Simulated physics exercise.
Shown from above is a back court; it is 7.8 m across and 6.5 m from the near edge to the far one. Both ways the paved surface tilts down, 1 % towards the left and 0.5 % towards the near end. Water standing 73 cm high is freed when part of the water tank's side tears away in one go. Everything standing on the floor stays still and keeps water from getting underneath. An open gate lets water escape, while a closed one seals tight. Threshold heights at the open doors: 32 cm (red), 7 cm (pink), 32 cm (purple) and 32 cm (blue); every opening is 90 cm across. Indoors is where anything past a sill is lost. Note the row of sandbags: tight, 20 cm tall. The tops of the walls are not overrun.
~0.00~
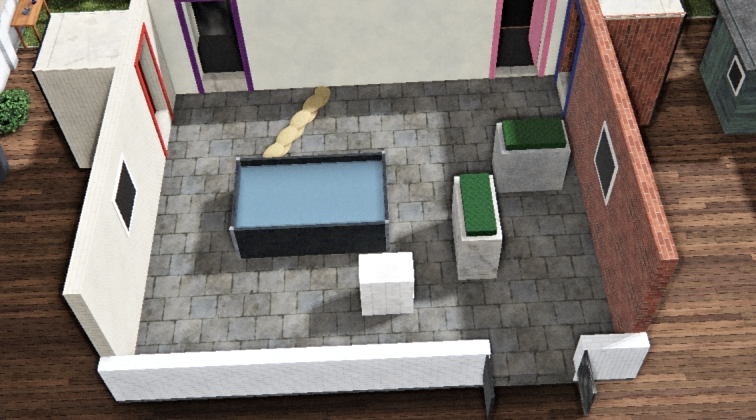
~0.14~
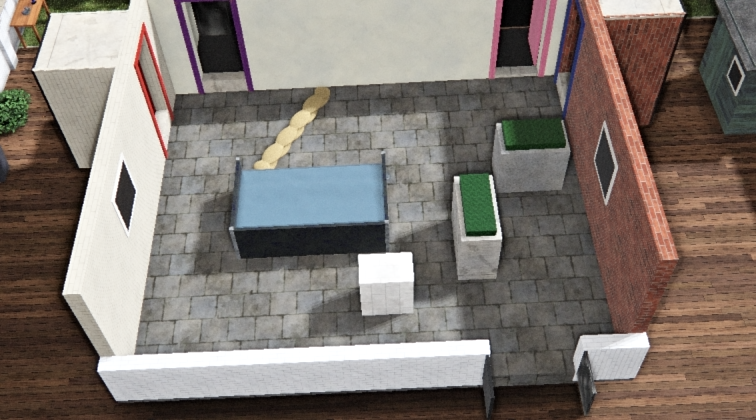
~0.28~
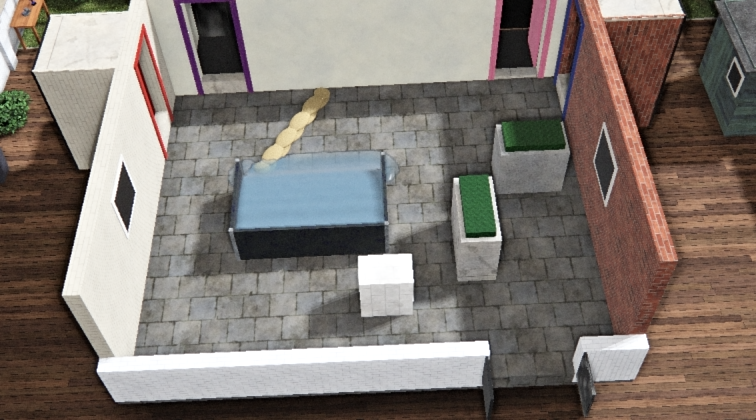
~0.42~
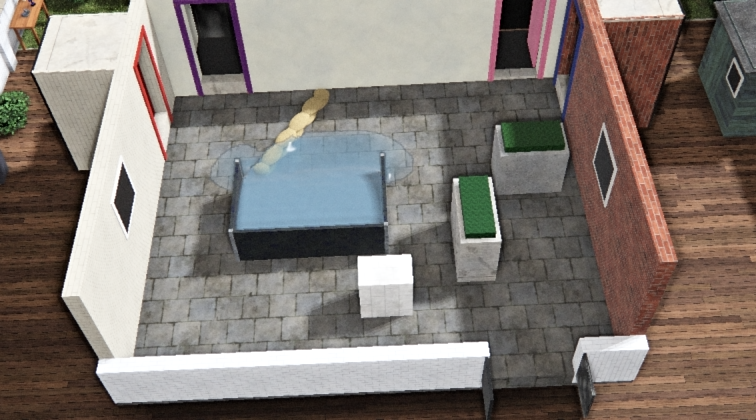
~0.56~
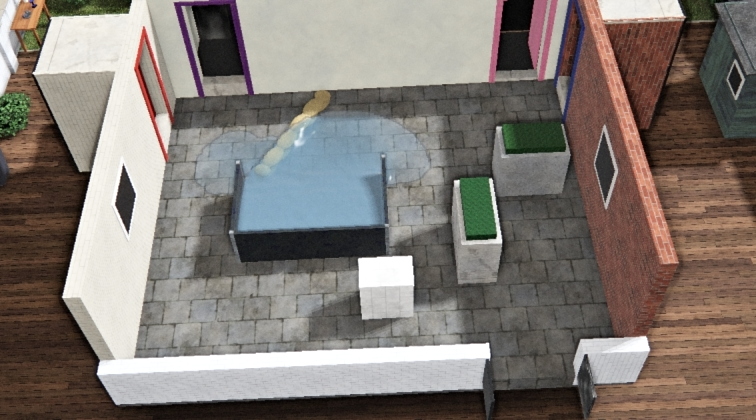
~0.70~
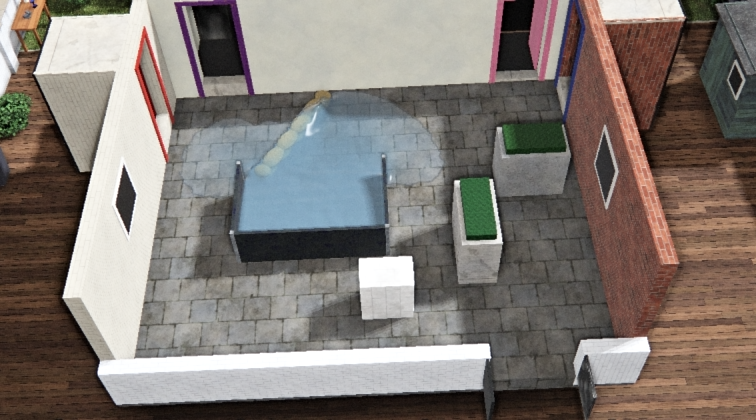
Water pours from the far side of the tank and spreads across the gray paved court.
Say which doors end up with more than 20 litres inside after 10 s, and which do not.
In order: The red door never tops the limit. The pink door tops the limit. The purple door never tops the limit. The blue door never tops the limit.
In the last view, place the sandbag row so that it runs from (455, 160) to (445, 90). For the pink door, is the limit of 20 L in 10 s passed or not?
Pink: Within it.
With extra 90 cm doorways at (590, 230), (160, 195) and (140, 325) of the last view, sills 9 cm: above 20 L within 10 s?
Note, doorways in listed order: Stays short, stays short, stays short.
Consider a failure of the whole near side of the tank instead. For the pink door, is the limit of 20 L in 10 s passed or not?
So for pink: No.
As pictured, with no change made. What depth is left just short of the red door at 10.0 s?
I'd say close to 6.0 cm.
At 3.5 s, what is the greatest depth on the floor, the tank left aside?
Max around 29 cm.
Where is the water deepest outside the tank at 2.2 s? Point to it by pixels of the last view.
Look around (351, 94).
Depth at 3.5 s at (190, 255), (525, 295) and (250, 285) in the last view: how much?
0, 0 and 0 cm, respectively.
After 1.4 s water covers 30 % of the floor and is deepest (56 cm) near (351, 94); red door 12 cm at the sill, 0 L in, pink door not reached, purple door 12 cm at the sill, 0 L in, blue door not reached.
After 2.2 s water covers 35 % of the floor and is deepest (38 cm) near (351, 94); red door 10 cm at the sill, 0 L in, pink door 10 cm at the sill, 0 L in, purple door 20 cm at the sill, 0 L in, blue door 5 cm at the sill, 0 L in.
After 3.5 s water covers 45 % of the floor and is deepest (29 cm) near (556, 96); red door 15 cm at the sill, 0 L in, pink door 14 cm at the sill, 9 L in, purple door 11 cm at the sill, 0 L in, blue door 28 cm at the sill, 5 L in.
After 6.0 s water covers 75 % of the floor and is deepest (16 cm) near (165, 381); red door 5 cm at the sill, 0 L in, pink door 15 cm at the sill, 83 L in, purple door 6 cm at the sill, 0 L in, blue door 12 cm at the sill, 6 L in.
After 10.0 s water covers 95 % of the floor and is deepest (12 cm) near (286, 184); red door 6 cm at the sill, 0 L in, pink door 4 cm at the sill, 109 L in, purple door 6 cm at the sill, 0 L in, blue door 4 cm at the sill, 6 L in.
